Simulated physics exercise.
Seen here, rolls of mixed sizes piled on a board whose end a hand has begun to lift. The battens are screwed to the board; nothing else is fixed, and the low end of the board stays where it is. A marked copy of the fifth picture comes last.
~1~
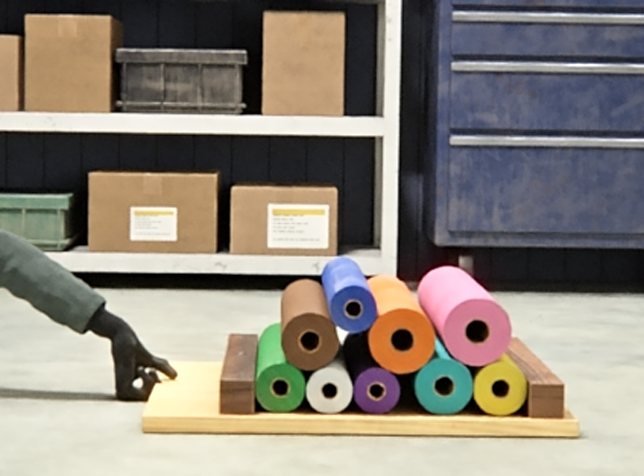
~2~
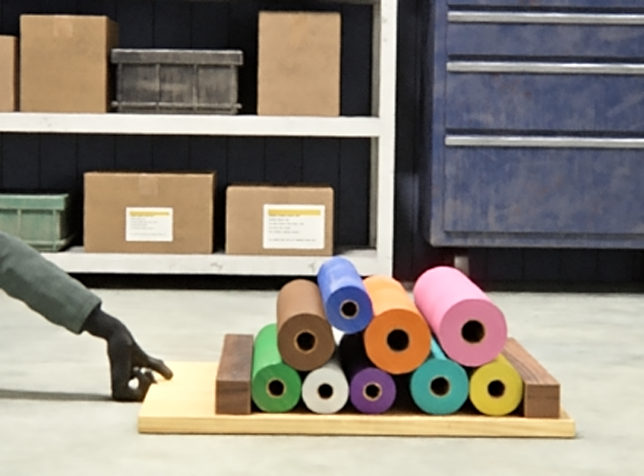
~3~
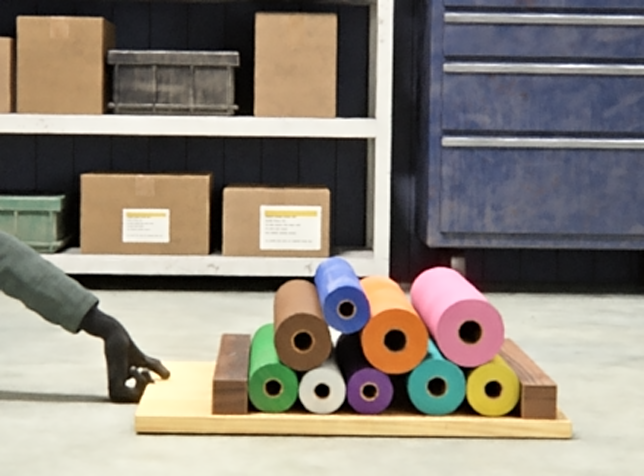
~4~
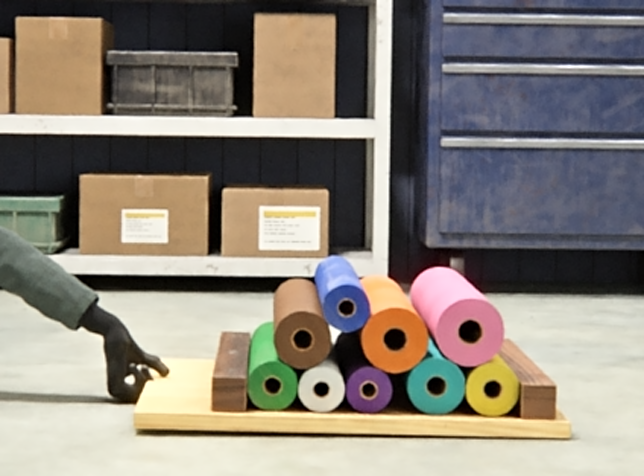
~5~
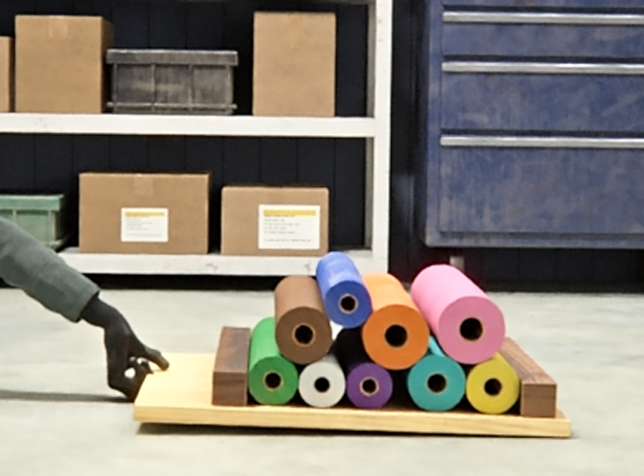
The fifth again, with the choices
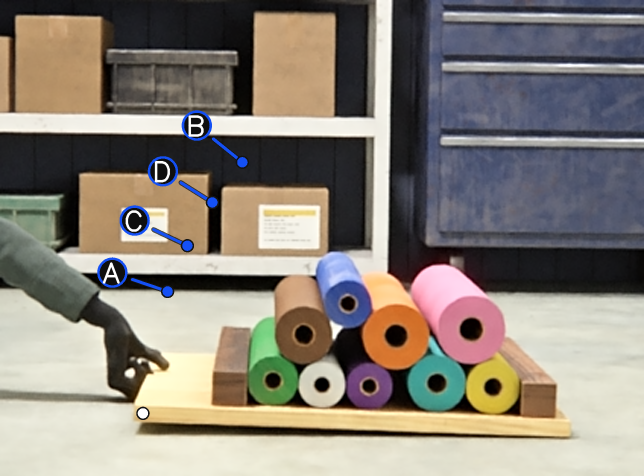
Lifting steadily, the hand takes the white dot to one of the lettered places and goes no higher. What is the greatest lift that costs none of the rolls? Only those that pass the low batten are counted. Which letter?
Mark A is as high as it can go.
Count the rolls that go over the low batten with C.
It comes to one.
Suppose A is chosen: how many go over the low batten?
It comes to none.
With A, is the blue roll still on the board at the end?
The blue roll: Yes.
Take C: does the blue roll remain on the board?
Yes.
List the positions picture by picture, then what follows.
In the first frame, turquoise roll (444, 386); yellow roll (500, 388); brown roll (310, 341).
In the second frame, brown roll (306, 341); orange roll (398, 340).
In the third frame, board (347, 380); blue roll (346, 309).
In the fourth frame, board (346, 379); green roll (272, 386); white roll (322, 389).
In the fifth frame, board (346, 375); green roll (273, 380); white roll (322, 384).
On the copy, A at (167, 292); B at (243, 162); C at (187, 246); D at (213, 202); the white dot at (143, 414).
On A. First, board at 13°.
Then, board at 18°.
Finally, board at 18°, none over the low batten.
By contrast, B four over the low batten (brown, orange, pink, blue); C one over the low batten (pink); D four over the low batten (brown, orange, pink, blue).
